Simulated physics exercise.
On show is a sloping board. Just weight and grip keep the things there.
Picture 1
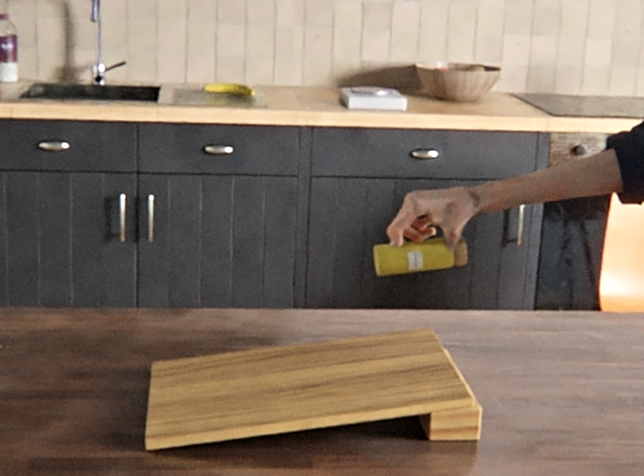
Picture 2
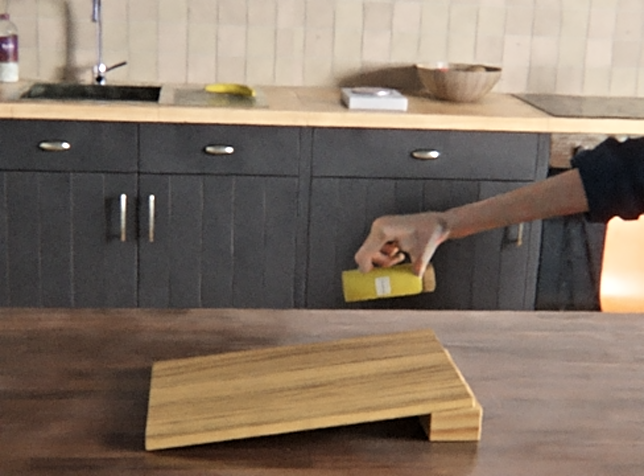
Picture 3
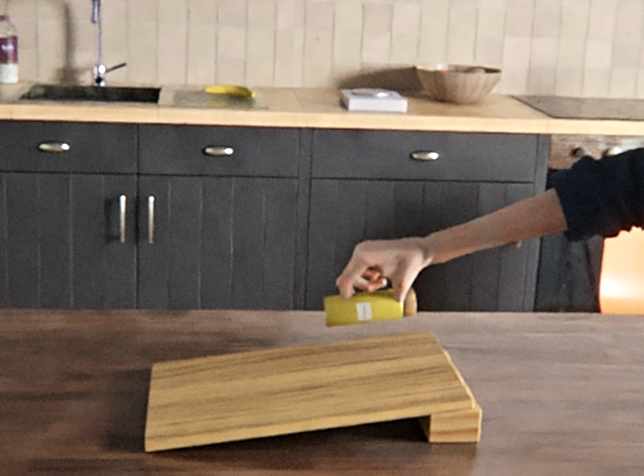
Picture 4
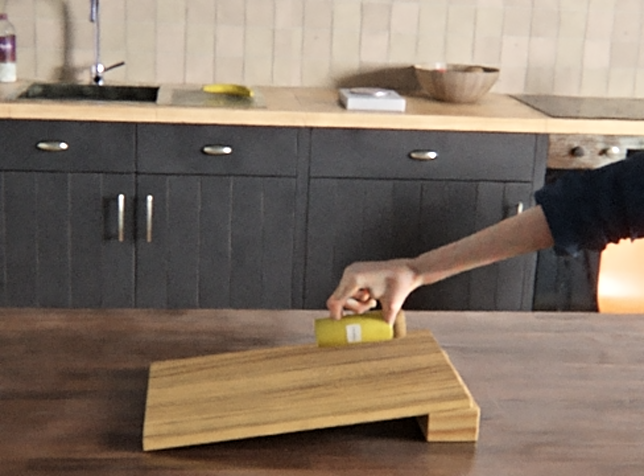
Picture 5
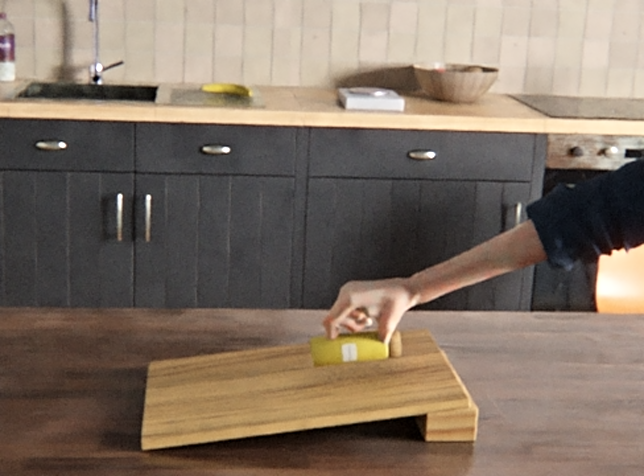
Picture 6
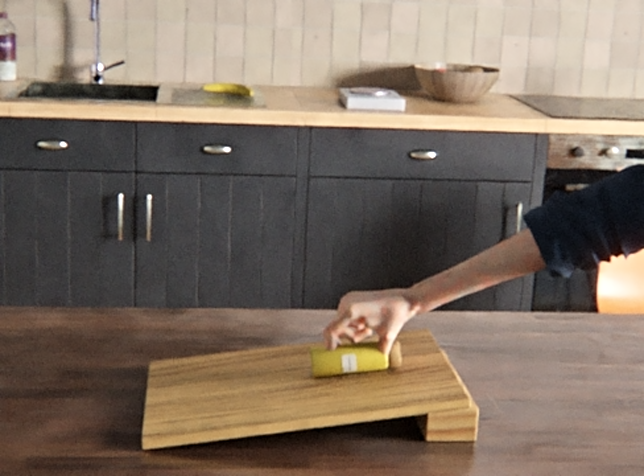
A hand and dark-sleeved forearm reach in from the right of a kitchen, seen straight on across a dark wooden table. A sloping wooden board, raised at its right end, lies on the table, with dark grey cabinets, a pale counter, a sink and a bowl behind. The hand carries a yellow shaker on its side leftward and down, sets it on the board and keeps holding it.
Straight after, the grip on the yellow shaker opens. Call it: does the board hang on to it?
Yes, it stays where it was left.
Then, 0.20 s past the last view, nothing moves.
Then, 0.50 s past the last view, yellow shaker resting near (355, 358).
Finally, it is still in place. Final places as the last picture's camera would see them, yellow shaker near (355, 358). The yellow shaker remains at rest.
